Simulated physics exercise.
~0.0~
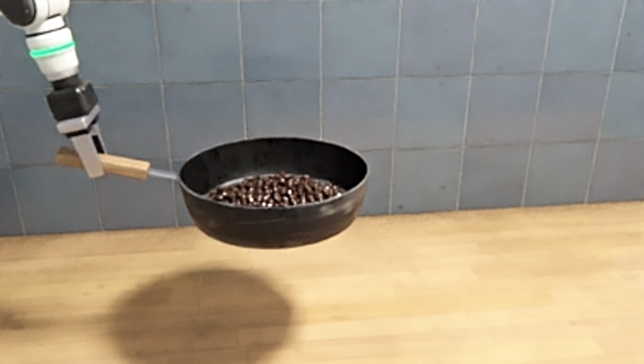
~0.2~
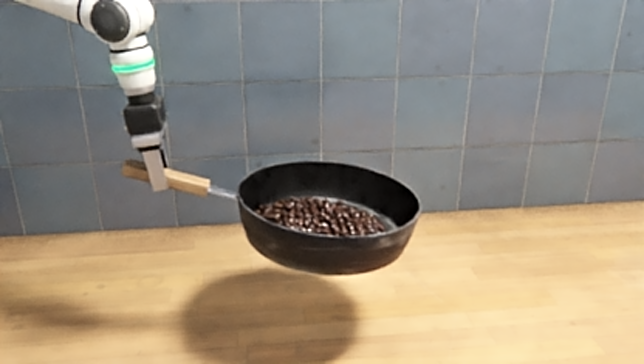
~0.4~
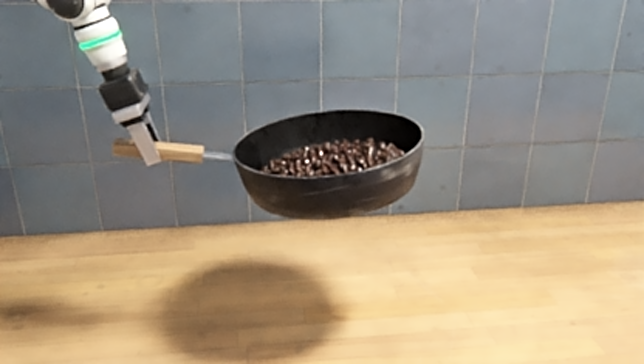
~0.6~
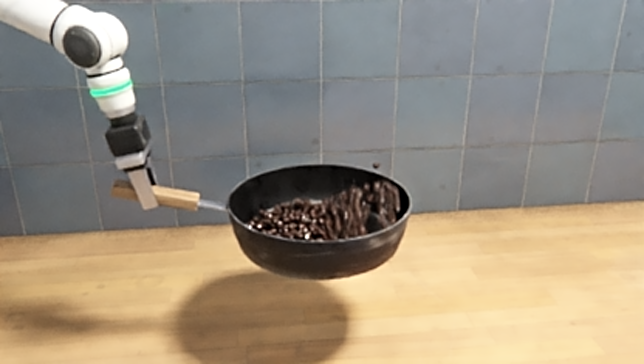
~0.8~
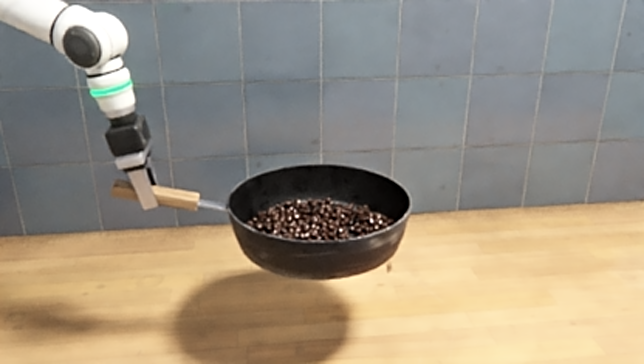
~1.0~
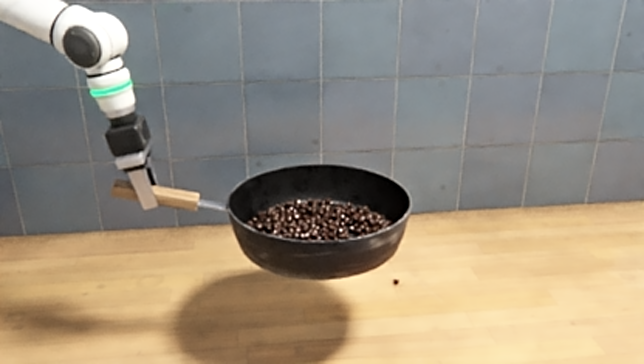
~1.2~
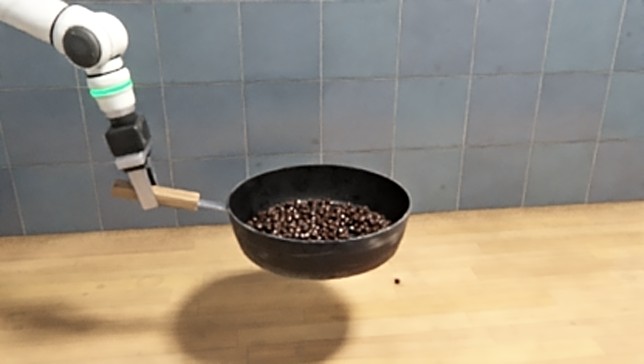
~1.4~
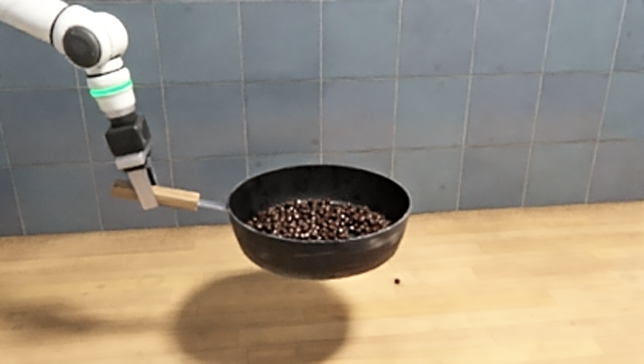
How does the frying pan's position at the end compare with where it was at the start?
At the end the frying pan is farther to the right and a little lower than it was at the start.
